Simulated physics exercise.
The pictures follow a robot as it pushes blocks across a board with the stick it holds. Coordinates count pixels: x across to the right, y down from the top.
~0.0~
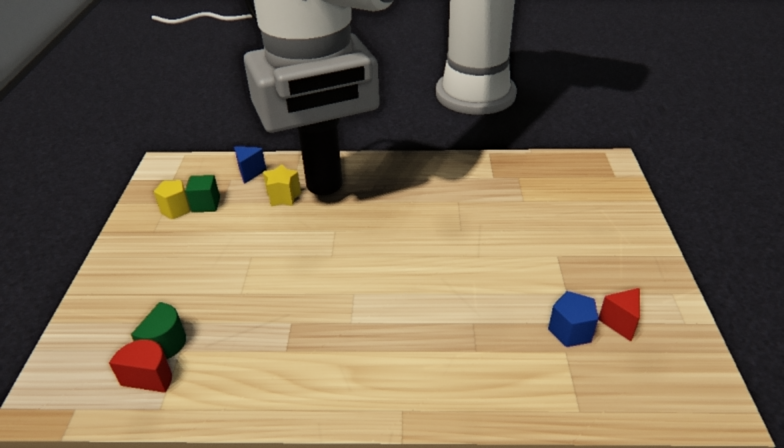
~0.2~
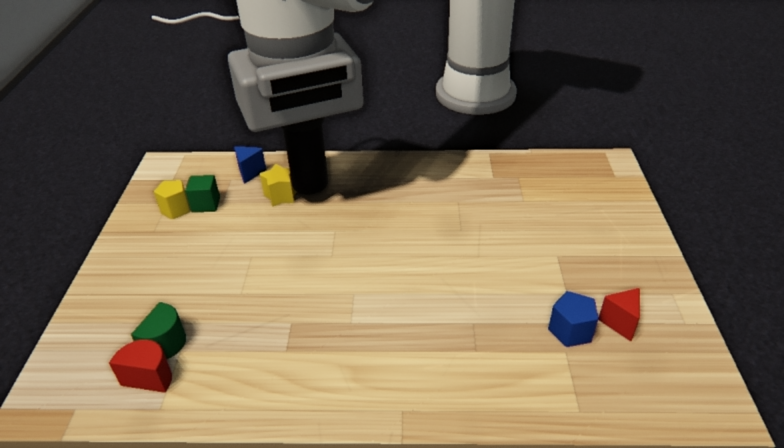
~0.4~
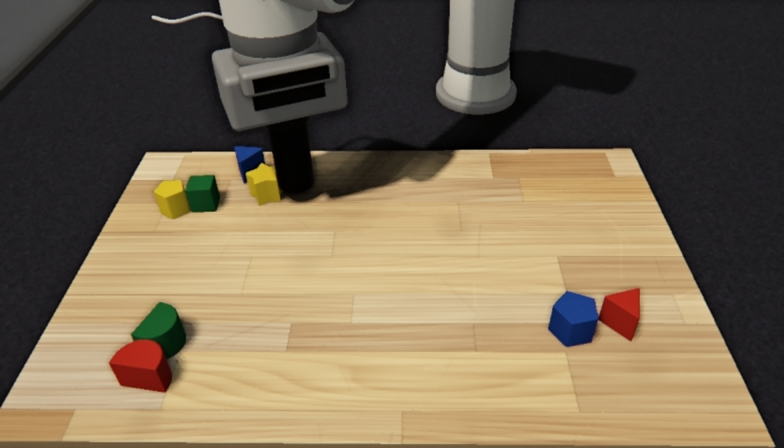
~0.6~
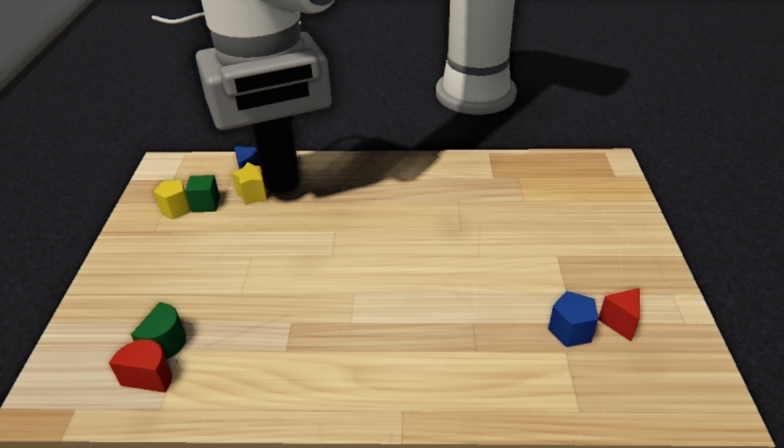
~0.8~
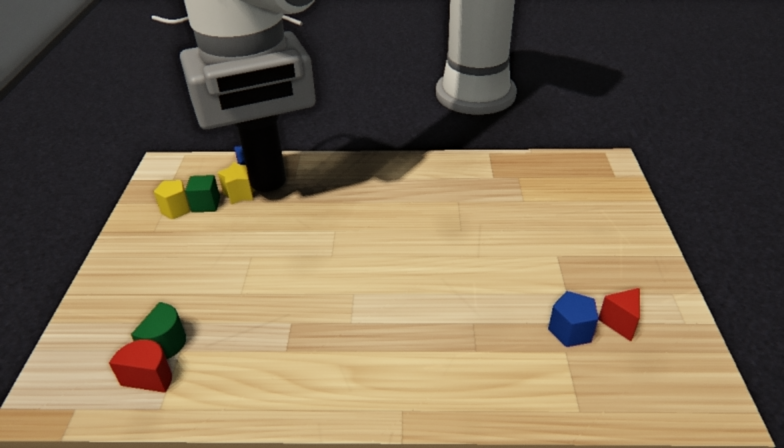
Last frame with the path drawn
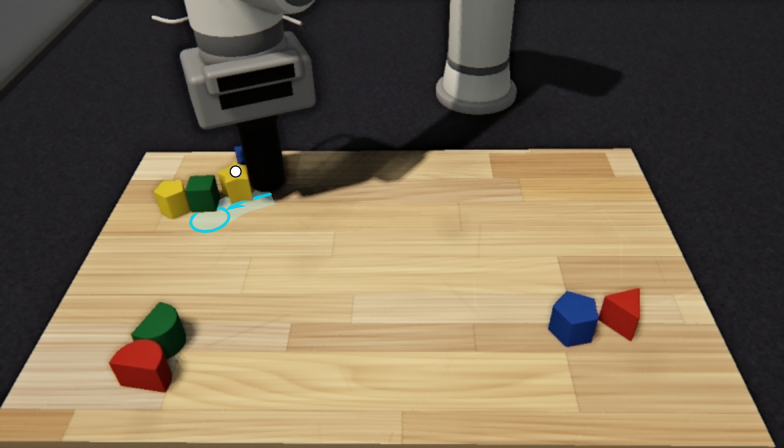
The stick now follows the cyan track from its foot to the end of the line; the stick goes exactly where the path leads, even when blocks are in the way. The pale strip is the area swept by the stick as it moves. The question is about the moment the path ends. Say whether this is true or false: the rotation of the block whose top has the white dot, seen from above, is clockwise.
That is true.
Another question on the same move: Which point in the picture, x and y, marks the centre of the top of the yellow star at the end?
I think it will end close to (206, 173).
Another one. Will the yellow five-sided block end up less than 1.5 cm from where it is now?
My answer is no.
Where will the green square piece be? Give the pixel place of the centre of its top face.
At pixel (175, 181).
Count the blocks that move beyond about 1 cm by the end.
At least three of them.
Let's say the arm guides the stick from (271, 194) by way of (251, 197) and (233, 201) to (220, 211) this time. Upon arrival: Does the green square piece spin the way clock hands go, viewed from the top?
No, it doesn't check out.
Drawn move, from (271, 194) through (238, 203) to (210, 219); the dot is on the yellow star.
The first path, step by step. Halfway along, stick at (236, 192); yellow five-sided block at (153, 190); green square piece at (179, 182), turned 25° anticlockwise; yellow star at (209, 172), turned 30° clockwise.
At the end, stick at (207, 207); yellow five-sided block at (150, 191), turned 20° anticlockwise; green square piece at (175, 181), turned 35° anticlockwise; yellow star at (206, 173), turned 50° clockwise; blue triangular piece still.
